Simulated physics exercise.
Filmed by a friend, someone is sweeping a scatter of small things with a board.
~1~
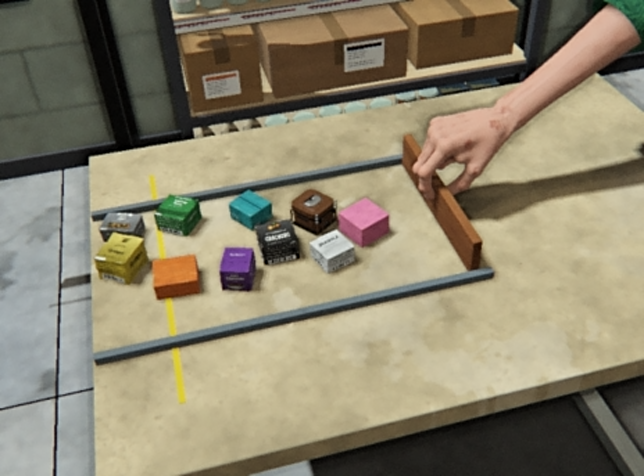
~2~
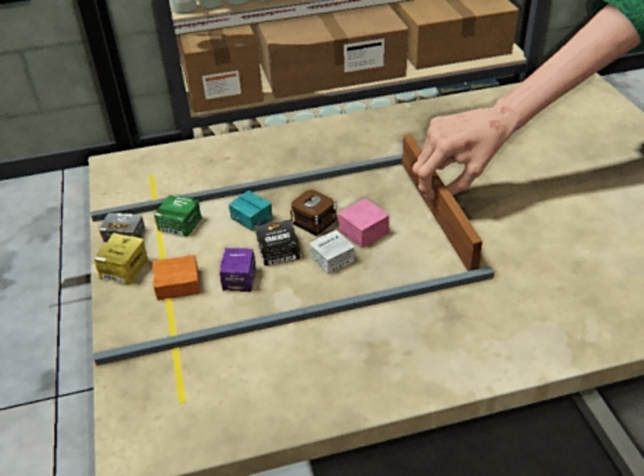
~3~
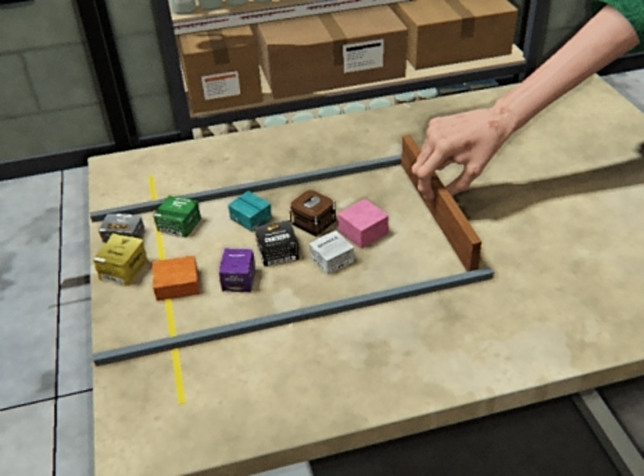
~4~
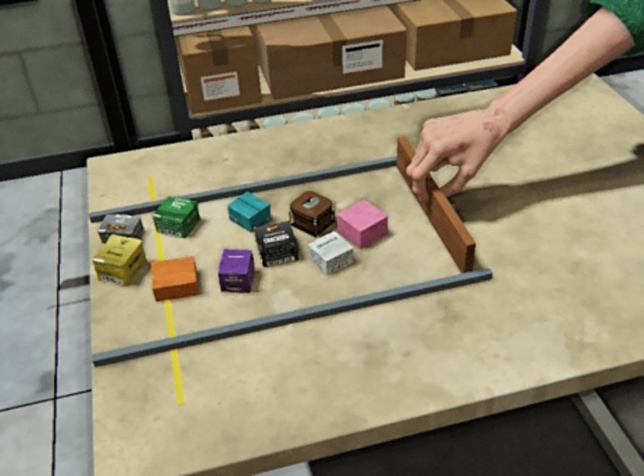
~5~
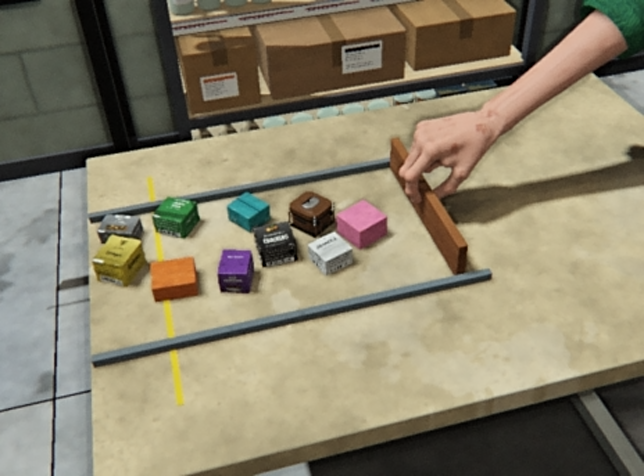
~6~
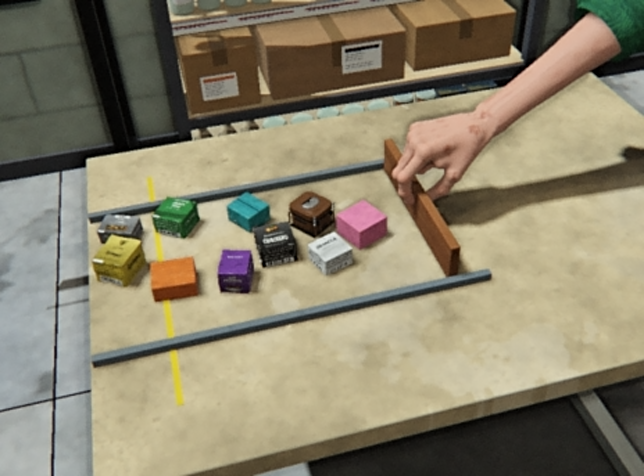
The video shows small coloured boxes scattered between two rails on a table, near a yellow tape line. A hand holds a brown board upright at the right, still at first, then slides it slightly left while the boxes stay put.
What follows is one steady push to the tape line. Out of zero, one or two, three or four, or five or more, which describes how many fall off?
The answer is three or four.
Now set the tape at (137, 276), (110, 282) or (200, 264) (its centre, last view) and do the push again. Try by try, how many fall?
You'd get 5, then 7, then 1.
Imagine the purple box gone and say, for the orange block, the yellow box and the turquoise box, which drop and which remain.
Orange block: Over the edge; yellow box: Still there; turquoise box: Still there.
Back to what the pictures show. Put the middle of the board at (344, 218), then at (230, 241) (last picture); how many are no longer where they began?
Note: First position 3; second position 10.
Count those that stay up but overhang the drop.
The count is 2.
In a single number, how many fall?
3 in total.
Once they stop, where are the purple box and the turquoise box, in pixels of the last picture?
The first comes to rest at (117, 328), and the second at (111, 229).
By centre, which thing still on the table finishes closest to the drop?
That's the yellow box.
Early on, none off yet; yellow box at rest near (120, 261); grey box at rest near (120, 230); orange block at rest near (174, 279).
A while later, none off yet; yellow box at rest near (120, 261); grey box at rest near (120, 230); orange block at rest near (166, 281).
Further along, none off yet; yellow box travelled about its own width near (97, 257); grey box leaning a little near (74, 236); orange block travelled about its own width near (109, 290).
Finally, the number that fall off is three or four; lost, green box, orange block and grey box.
